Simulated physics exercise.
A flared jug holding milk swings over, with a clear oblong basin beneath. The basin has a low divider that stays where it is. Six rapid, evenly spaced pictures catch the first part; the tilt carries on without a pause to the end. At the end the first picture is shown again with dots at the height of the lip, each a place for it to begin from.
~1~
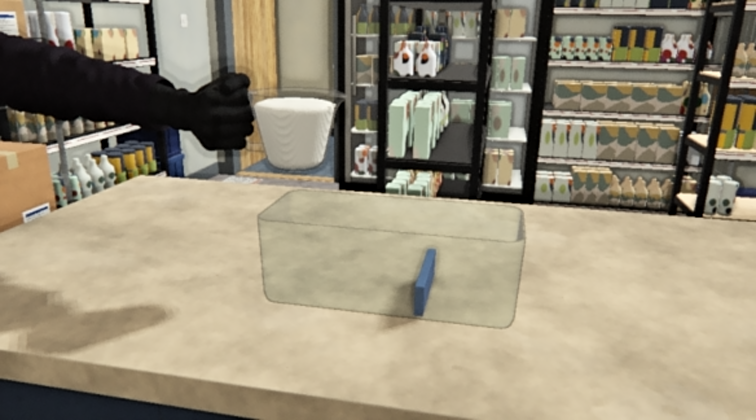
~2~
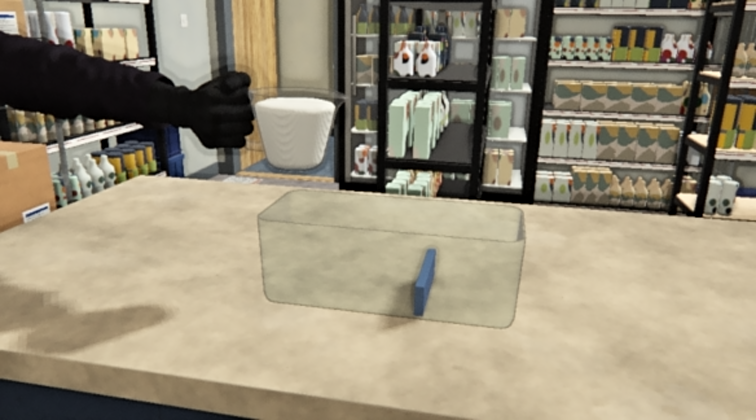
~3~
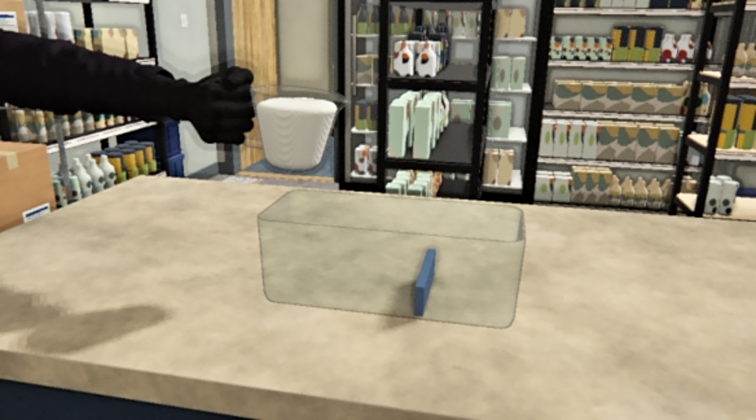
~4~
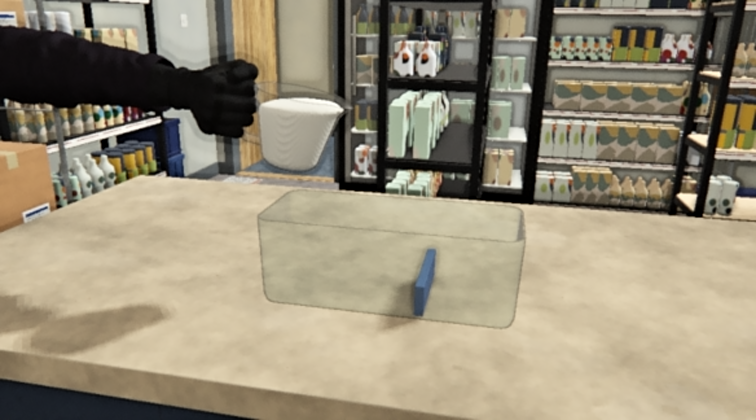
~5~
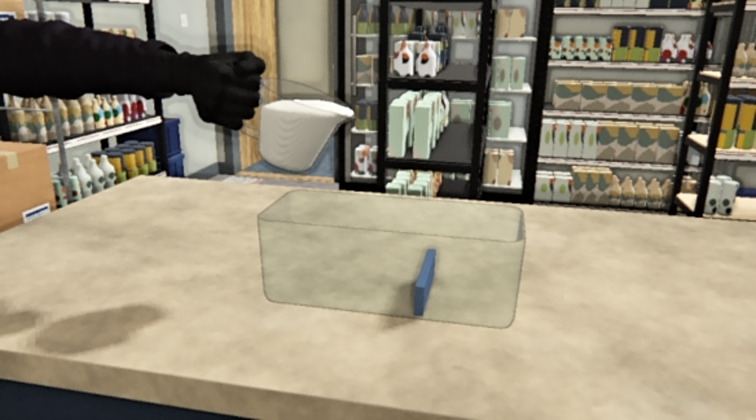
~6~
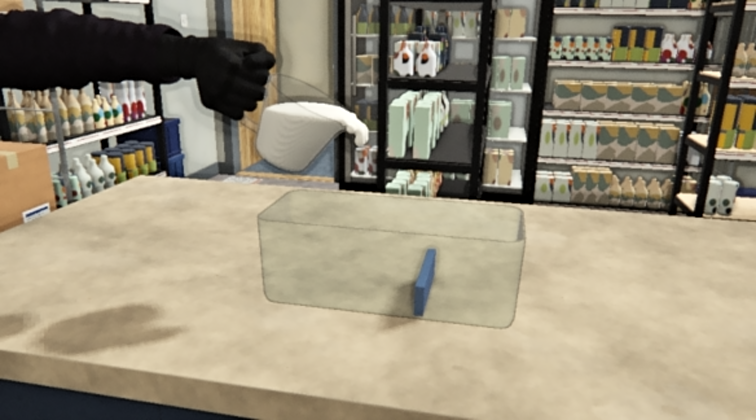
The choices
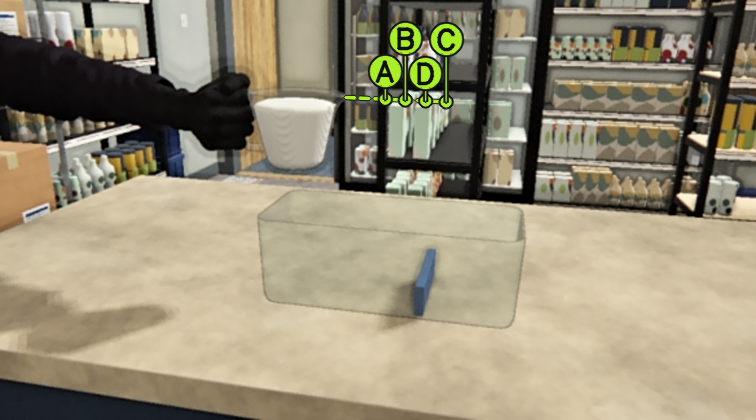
The clip opens on a black-gloved hand holding a clear, flared jug of milk upright above a counter, where a clear oblong basin sits with a small blue piece showing in it. The hand gradually tilts the jug to the right, and the white milk slides toward the lip and begins to pour over it.
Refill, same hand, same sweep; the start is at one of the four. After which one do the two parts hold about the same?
A.
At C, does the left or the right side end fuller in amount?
The right side.
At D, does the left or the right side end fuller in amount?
The right one.
On the marked copy, A at (385, 99); B at (405, 100); C at (446, 101); D at (425, 101).
With A, about 54 % ends left of the wall and 45 % right of it.
With B, about 21 % ends left of the wall and 79 % right of it.
With C, about 8 % ends left of the wall and 90 % right of it.
With D, about 5 % ends left of the wall and 94 % right of it.
